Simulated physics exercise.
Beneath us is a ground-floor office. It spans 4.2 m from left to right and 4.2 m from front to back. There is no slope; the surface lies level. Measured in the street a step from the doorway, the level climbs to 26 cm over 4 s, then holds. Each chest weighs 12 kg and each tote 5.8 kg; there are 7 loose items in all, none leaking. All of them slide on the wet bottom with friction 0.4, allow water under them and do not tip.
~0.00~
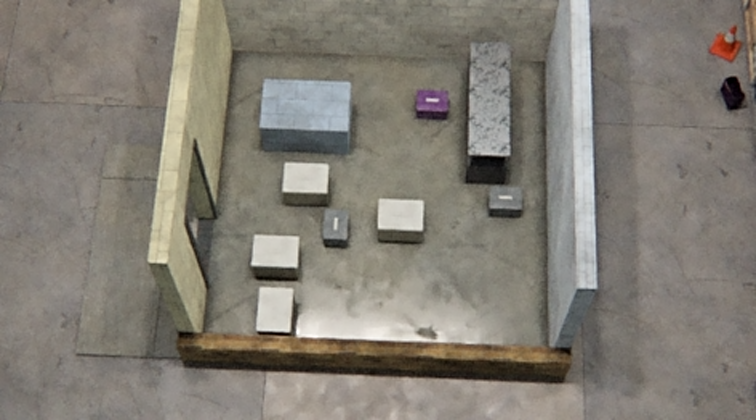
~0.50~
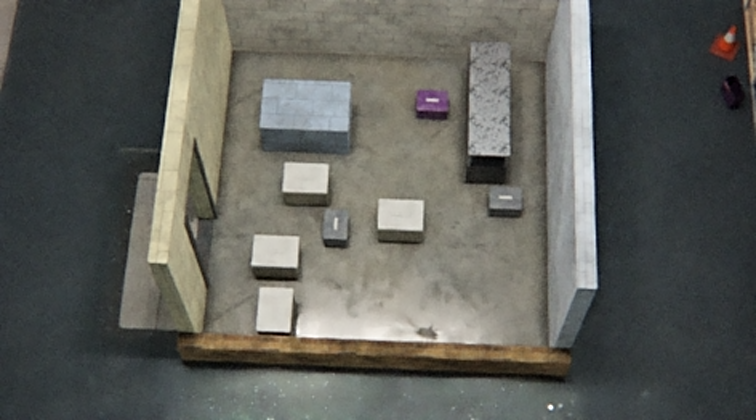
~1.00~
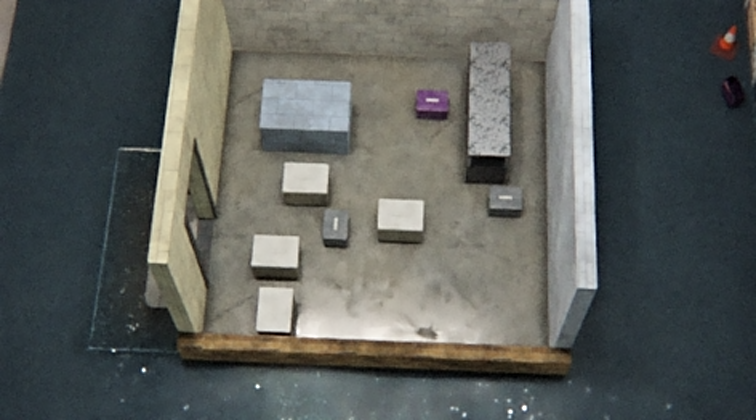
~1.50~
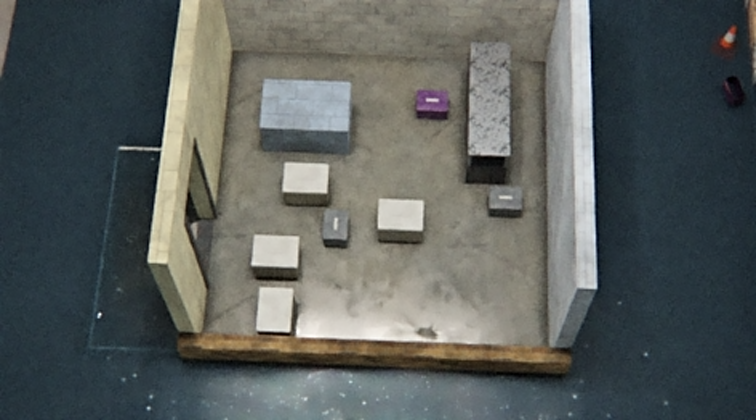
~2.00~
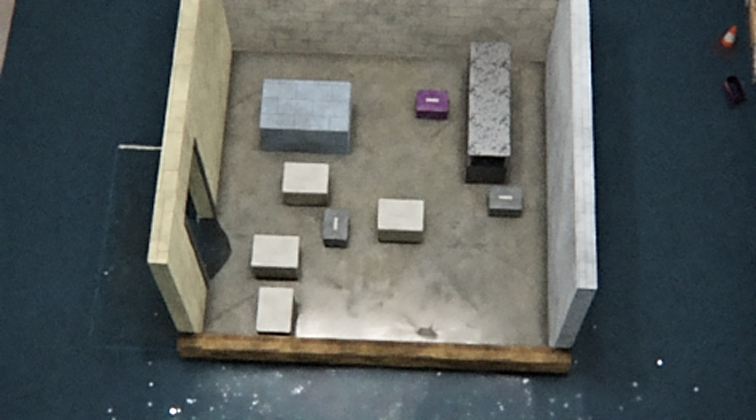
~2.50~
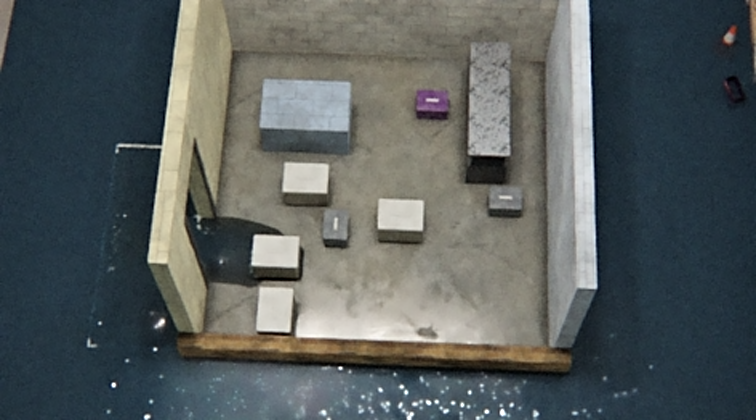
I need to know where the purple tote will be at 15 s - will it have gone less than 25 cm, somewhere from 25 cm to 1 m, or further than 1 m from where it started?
It will have gone further than 1 m.
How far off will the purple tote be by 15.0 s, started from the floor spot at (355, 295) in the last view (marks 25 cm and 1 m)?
Result: It drifts a great deal.
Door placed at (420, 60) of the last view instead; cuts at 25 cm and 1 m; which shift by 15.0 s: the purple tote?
Well, the purple tote really gets moving far.
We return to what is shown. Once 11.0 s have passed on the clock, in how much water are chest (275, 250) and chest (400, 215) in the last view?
About 14 and 13 cm.
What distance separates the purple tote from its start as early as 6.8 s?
Displacement by then near 40 cm.
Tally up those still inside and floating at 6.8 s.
The number is 3.
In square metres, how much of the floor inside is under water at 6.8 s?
Somewhere around 13 m2, roughly.
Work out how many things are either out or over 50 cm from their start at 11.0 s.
7.
After 3.5 s the purple tote is near (432, 101), 0.0 m from its start, aground; 0 afloat.
After 6.8 s the purple tote is near (426, 76), 0.4 m from its start, aground; 3 afloat.
After 11.0 s the purple tote is near (295, 68), 1.9 m from its start, afloat; 7 afloat.
After 15.0 s the purple tote is near (263, 209), 2.6 m from its start, afloat; 7 afloat.
